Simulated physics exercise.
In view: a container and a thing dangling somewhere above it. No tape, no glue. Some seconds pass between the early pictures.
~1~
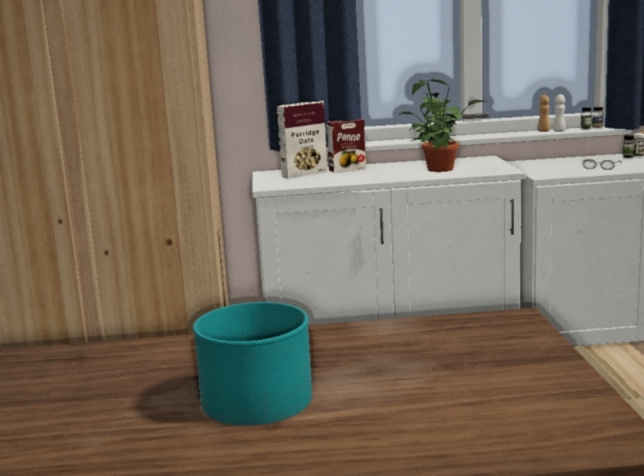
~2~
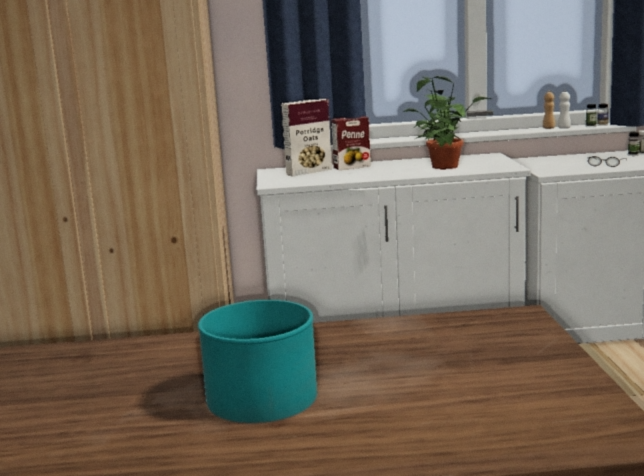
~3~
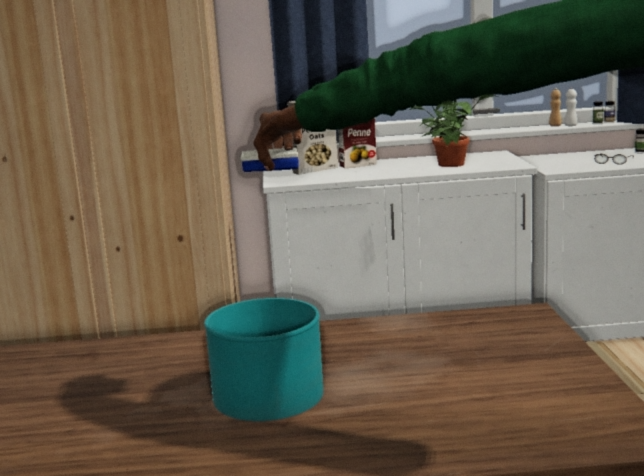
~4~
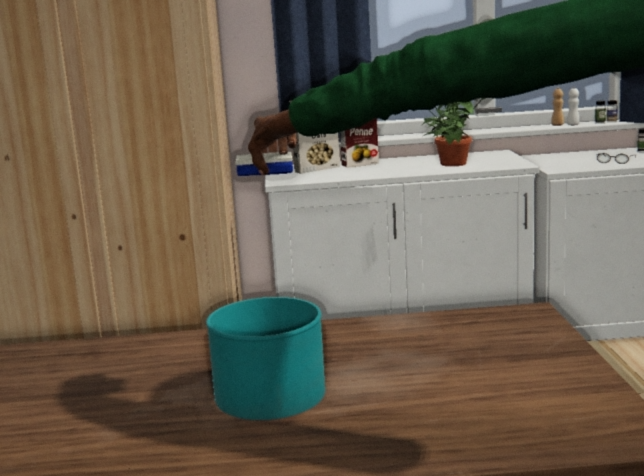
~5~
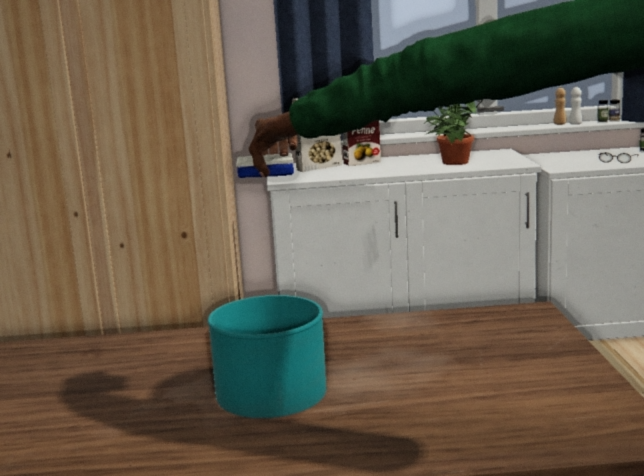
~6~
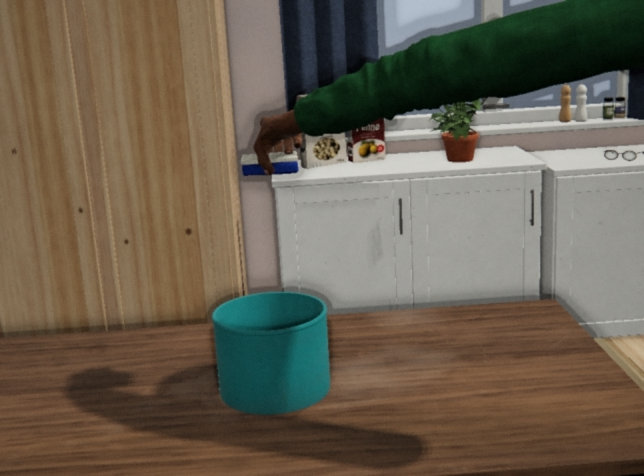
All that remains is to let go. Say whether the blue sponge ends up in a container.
The blue sponge is caught.
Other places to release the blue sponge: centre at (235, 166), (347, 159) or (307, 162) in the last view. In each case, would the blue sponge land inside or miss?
Try by try, it lands inside; is not caught; ends up inside.
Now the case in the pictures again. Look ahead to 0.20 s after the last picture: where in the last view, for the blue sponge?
Its middle is close to (275, 233).
Then, 0.20 s on from there, blue sponge on its way down near (275, 233).
Then, 0.34 s on from there, blue sponge at the bottom near (285, 378).
Then, 0.54 s on from there, blue sponge on its way down near (285, 369).
In the end, the blue sponge drops into the container, near (285, 377).
